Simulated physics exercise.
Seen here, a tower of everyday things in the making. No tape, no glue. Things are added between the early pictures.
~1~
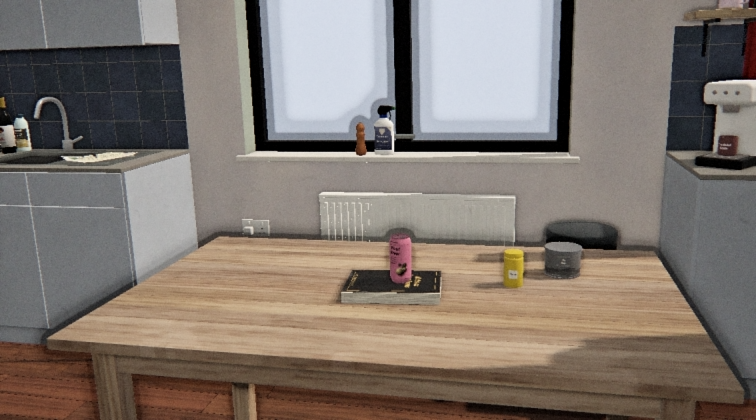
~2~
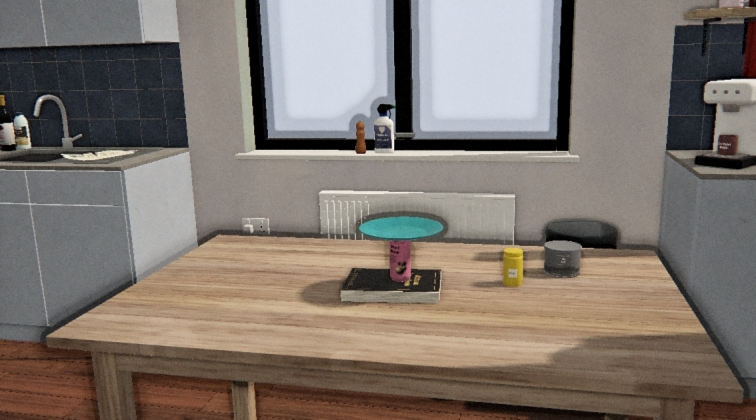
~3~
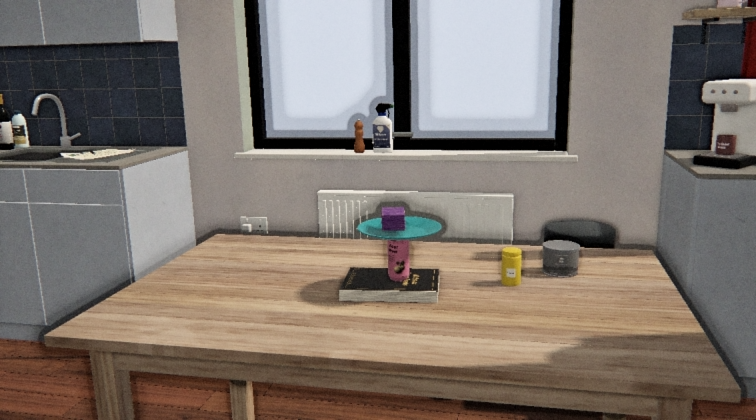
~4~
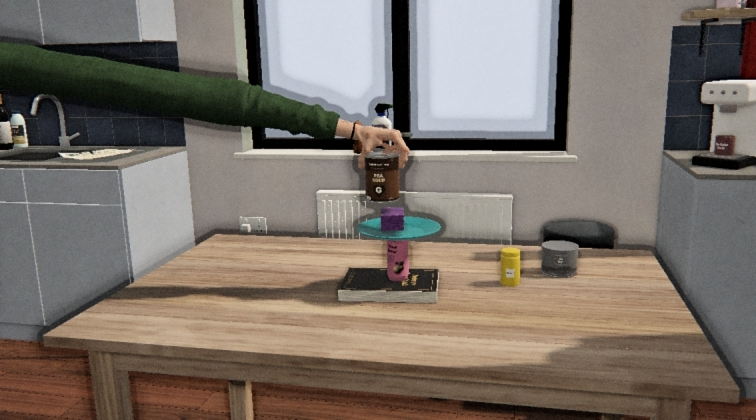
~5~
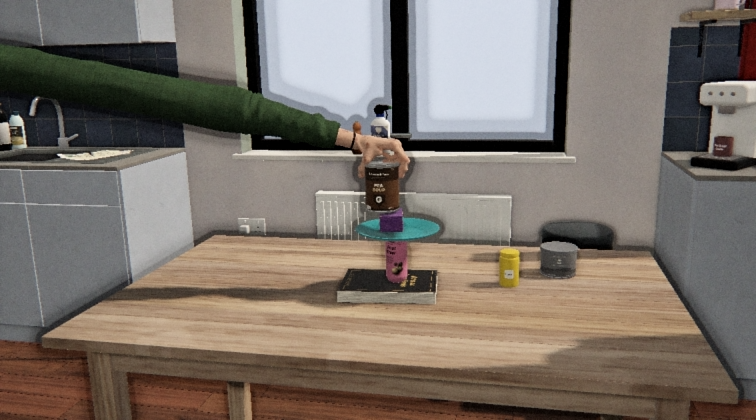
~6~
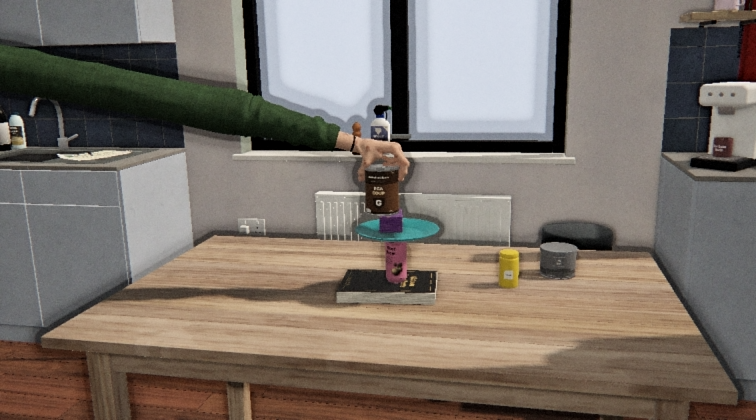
In a kitchen seen from across a wooden table, a window and white radiator are behind it, with grey cabinets on either side. A pink can stands on a dark book mid-table, with a yellow container and grey tub to the right. A teal disc and then a purple block appear stacked on the can, and a green-sleeved arm from the left lowers a brown tin onto the block.
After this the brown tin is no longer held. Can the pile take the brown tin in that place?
It holds.
Then, 0.30 s on from there, no change.
Then, 1.40 s on from there, brown tin resting near (382, 190).
In the end, all 7 unmoved. At the end, from the last picture's camera, brown tin near (382, 190). The pile keeps its balance.
